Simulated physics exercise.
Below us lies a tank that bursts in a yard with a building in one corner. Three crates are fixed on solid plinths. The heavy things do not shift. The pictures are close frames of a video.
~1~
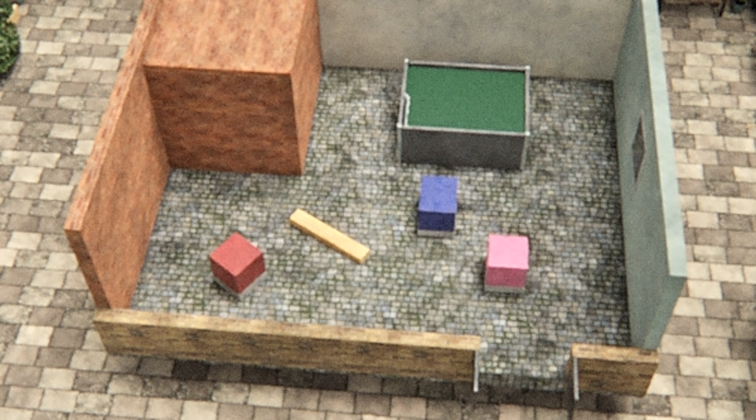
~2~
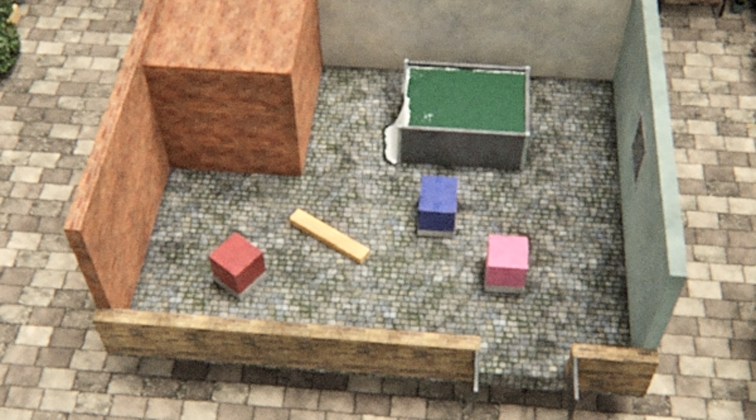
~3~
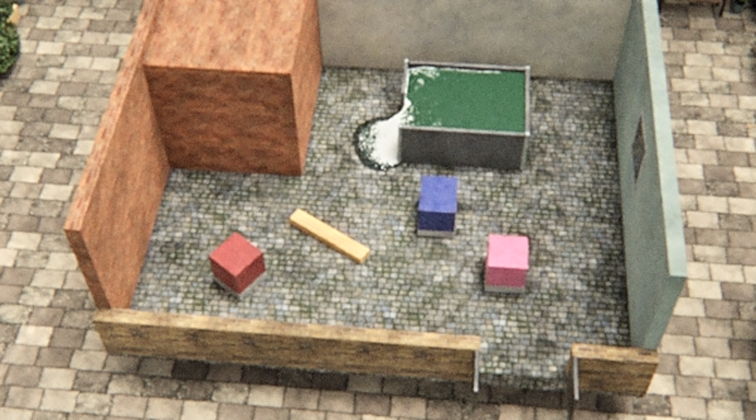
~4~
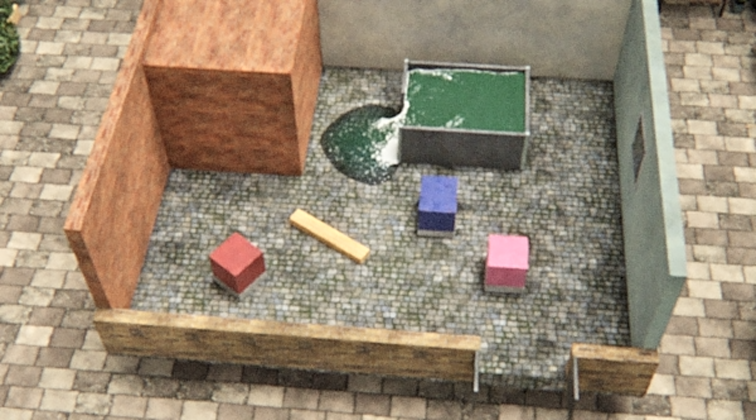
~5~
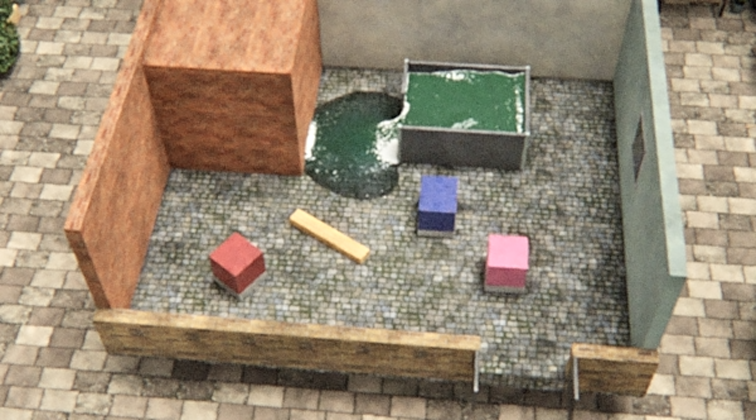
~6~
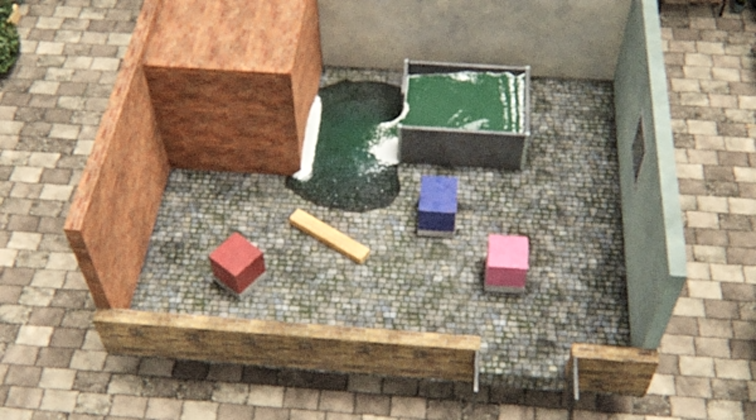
Dark green water pours from the left side of a grey, open-topped tank in a walled, cobbled yard, seen from high above by a still camera. A big orange-brown block fills the back left corner, with a red cube, a pale yellow bar, a blue cube and a pink cube standing apart on the cobbles. White-edged at first, the water spreads left to the block, then forward towards the bar.
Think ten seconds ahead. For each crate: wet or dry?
The pink crate escapes dry; the red crate is wetted; the blue crate escapes dry.
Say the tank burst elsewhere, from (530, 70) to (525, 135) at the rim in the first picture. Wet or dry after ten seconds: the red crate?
One by one: Red escapes it.
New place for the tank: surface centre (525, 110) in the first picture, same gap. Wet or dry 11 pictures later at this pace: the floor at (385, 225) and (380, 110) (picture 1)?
One after the other: Covered, wet.
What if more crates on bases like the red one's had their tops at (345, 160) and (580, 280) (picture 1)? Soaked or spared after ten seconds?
One after the other: Is topped, escapes it.
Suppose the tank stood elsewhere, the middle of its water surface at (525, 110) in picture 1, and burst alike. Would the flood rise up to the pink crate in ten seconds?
One by one: The pink one remains dry.
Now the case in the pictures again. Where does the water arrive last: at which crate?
Last comes the pink-painted one.
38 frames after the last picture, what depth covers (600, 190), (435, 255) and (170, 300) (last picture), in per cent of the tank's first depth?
In turn 4, 4 and 10 in a hundred.
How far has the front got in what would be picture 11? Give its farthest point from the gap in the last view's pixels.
Around (210, 249).
A moment on, water covers 20 % of the floor; the pink crate not reached, the red crate water round its plinth, the blue crate not reached.
Next, water covers 30 % of the floor; the pink crate not reached, the red crate water round its plinth, the blue crate not reached.
Then, water covers 55 % of the floor; the pink crate water round its plinth, the red crate water round its plinth, the blue crate water round its plinth.
Later, water covers 85 % of the floor; the pink crate water round its plinth, the red crate water round its plinth, the blue crate water round its plinth.
In the end, water covers 100 % of the floor; the pink crate stayed above the water, the red crate was topped, the blue crate stayed above the water.
